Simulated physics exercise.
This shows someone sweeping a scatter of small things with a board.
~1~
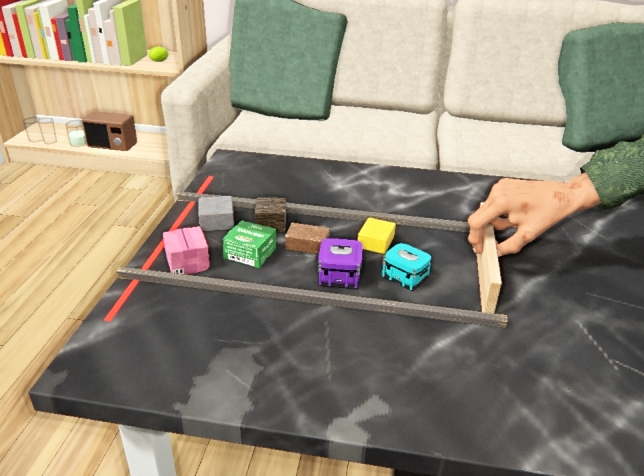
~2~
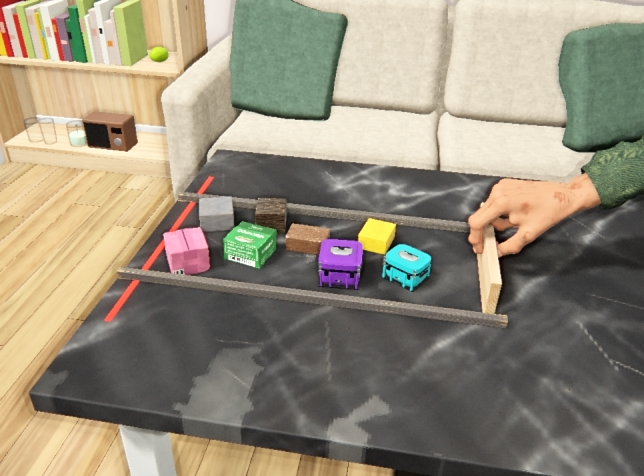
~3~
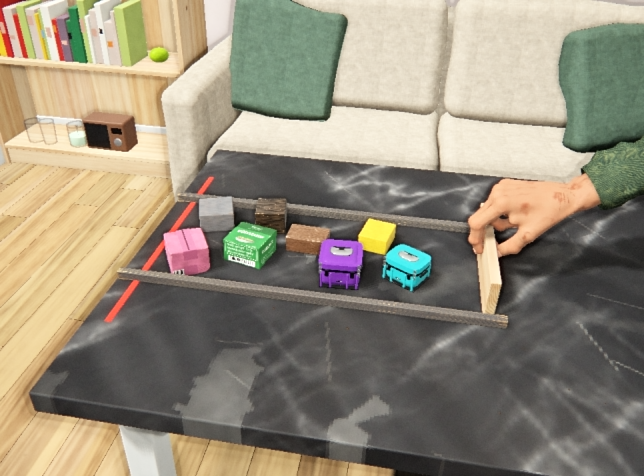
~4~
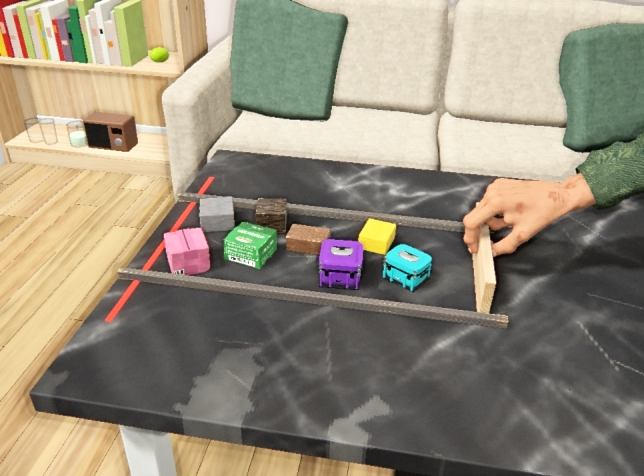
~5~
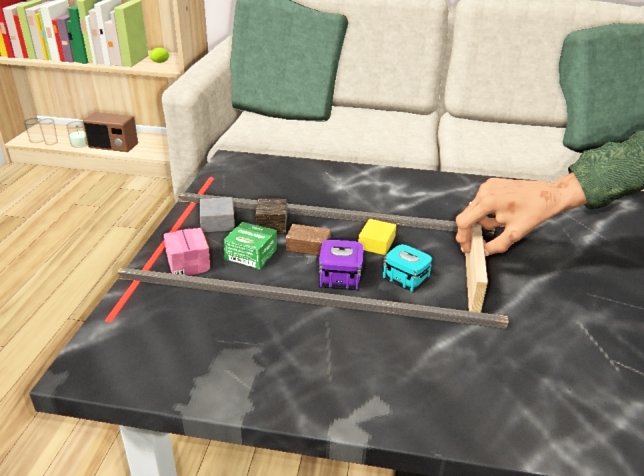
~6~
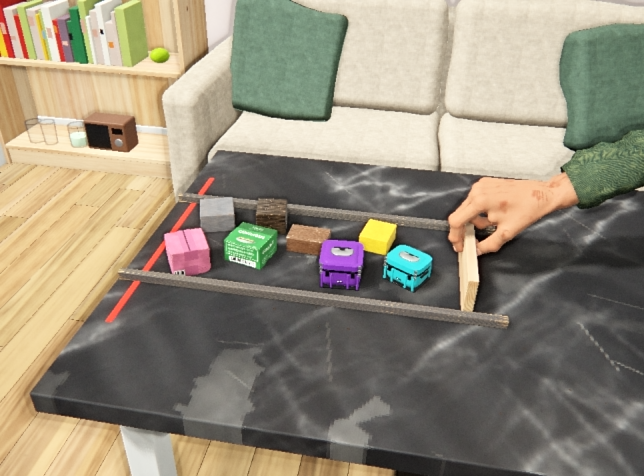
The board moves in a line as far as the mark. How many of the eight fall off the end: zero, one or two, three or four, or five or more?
In the end the number that fall off is five or more.
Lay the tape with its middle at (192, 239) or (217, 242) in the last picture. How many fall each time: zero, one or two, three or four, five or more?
In that order: At least five; either three or four.
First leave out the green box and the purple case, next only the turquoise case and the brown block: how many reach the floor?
It would be 4 and 4.
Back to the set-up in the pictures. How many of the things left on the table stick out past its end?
That would be 2.
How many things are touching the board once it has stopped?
In contact: 2.
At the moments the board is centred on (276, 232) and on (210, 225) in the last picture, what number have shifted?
The counts are 8 and 8.
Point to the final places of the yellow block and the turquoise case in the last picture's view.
The yellow block stops around (166, 214); the turquoise case around (139, 241).
Soon after, none off yet; pink box at rest near (188, 252); grey block at rest near (218, 215); green box at rest near (251, 245).
Then, none off yet; pink box moved about its own width near (147, 254); grey block moved about its own width near (196, 212); green box moved well along near (164, 232).
At rest, the number that fall off is five or more; fallen, purple case, brown block, black block, green box, grey block and pink box.
